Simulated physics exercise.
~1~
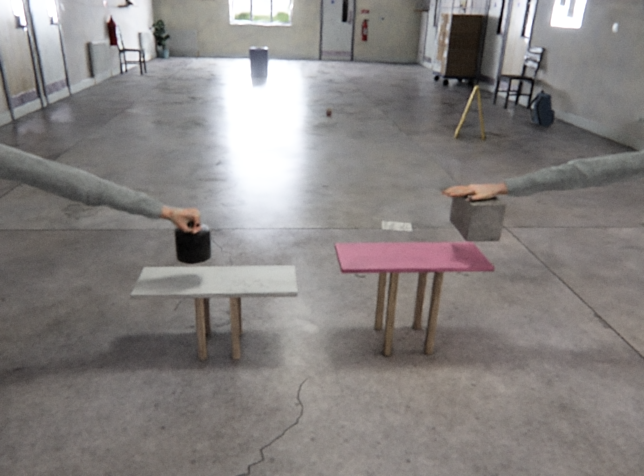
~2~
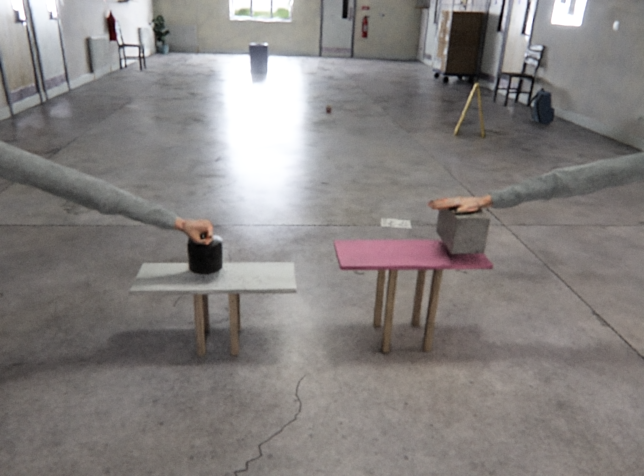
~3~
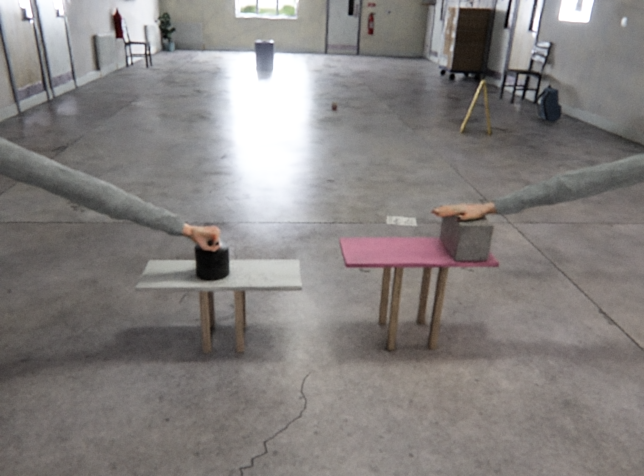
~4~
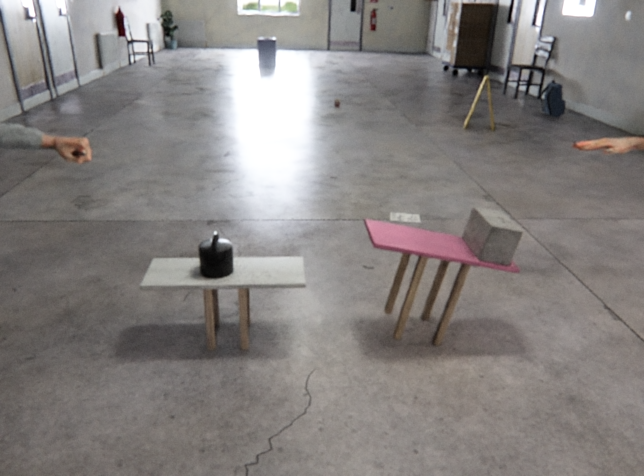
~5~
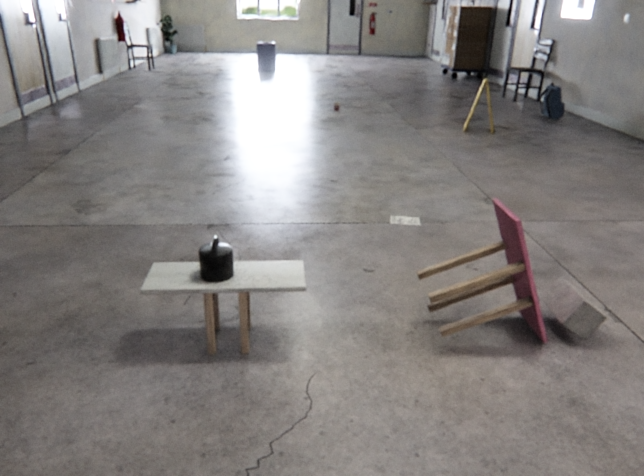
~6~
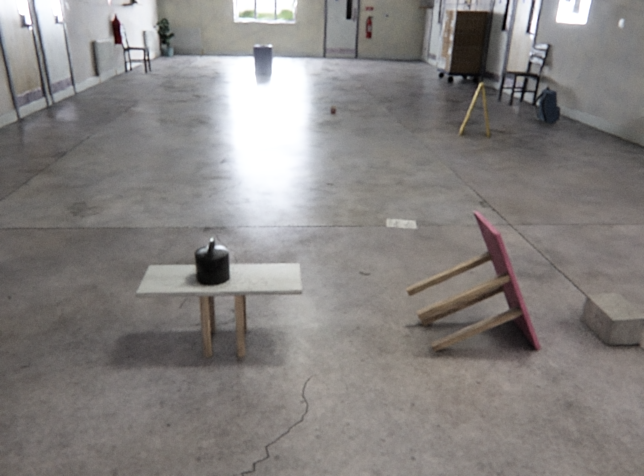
Pink small table tipping over to the right and dumping a grey block after two hands let go, while a dark object stays on the white plant stand.
